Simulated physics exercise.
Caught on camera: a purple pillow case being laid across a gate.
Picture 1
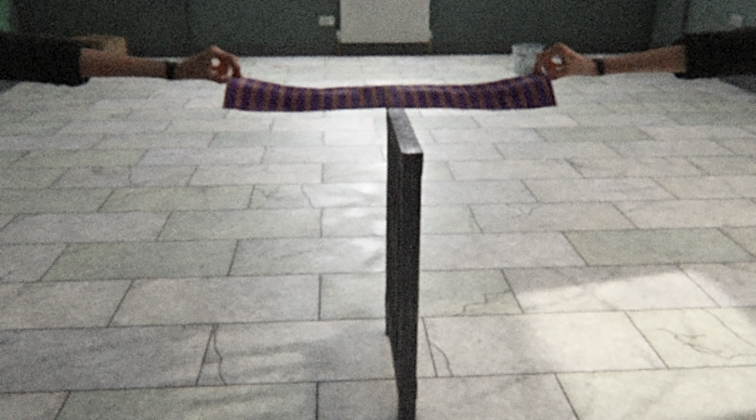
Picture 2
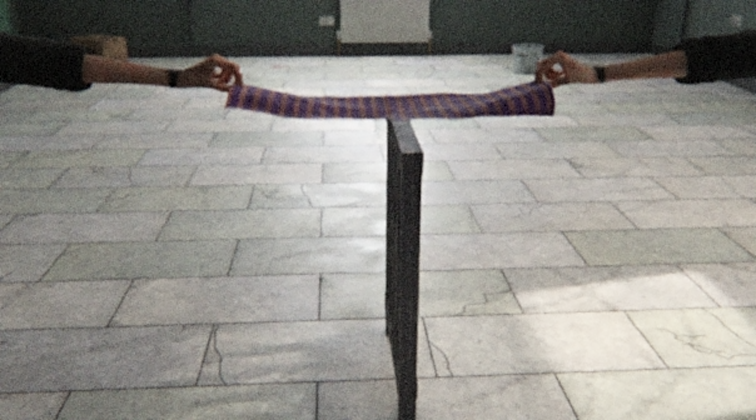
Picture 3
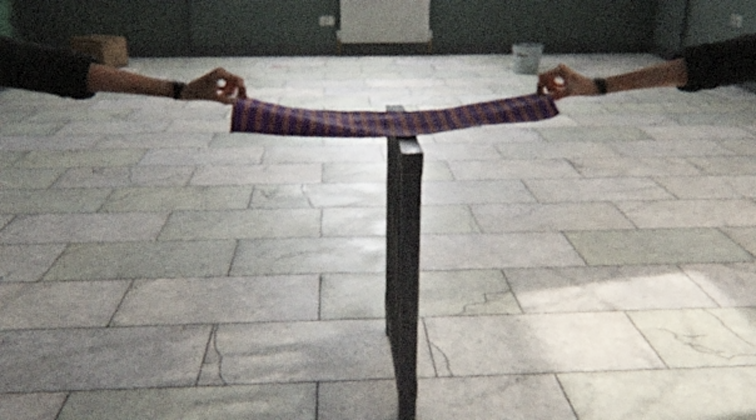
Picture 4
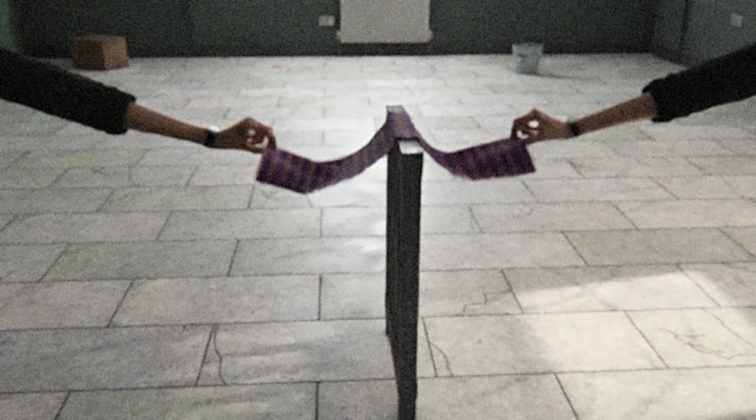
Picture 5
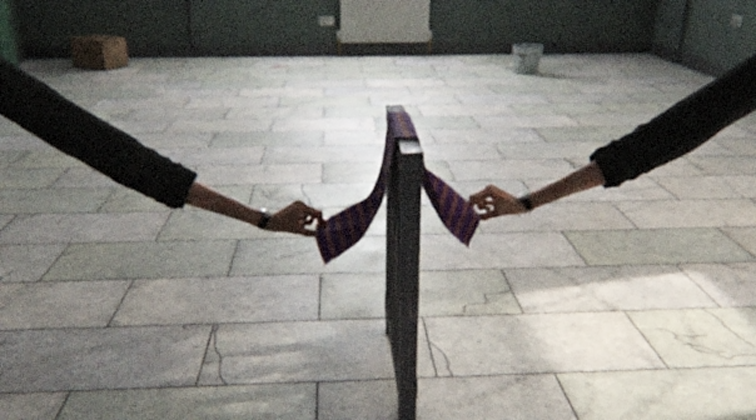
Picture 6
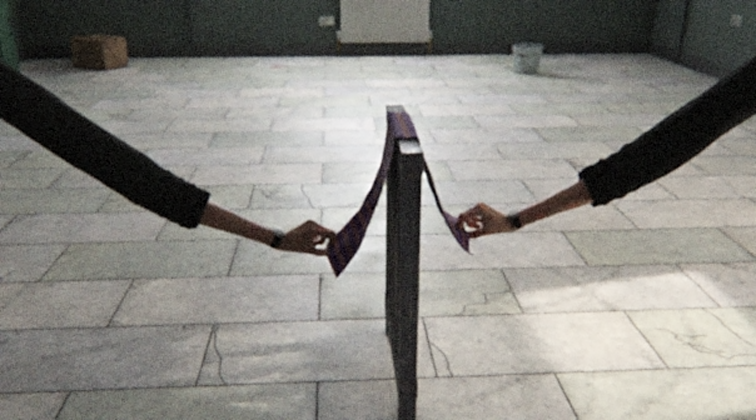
Purple striped cloth held taut between two hands, lowered across a narrow dark upright panel, its ends drawn down either side.
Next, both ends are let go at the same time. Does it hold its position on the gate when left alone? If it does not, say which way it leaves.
Yes, it holds.
Then, 0.18 s later than the last view, pillow case hanging on both sides, left end near (349, 264), right end near (451, 243).
Then, 0.28 s later than the last view, pillow case hanging on both sides, left end near (378, 268), right end near (418, 251).
Finally, pillow case hanging on both sides, left end near (391, 269), right end near (411, 252). The purple pillow case keeps its place.
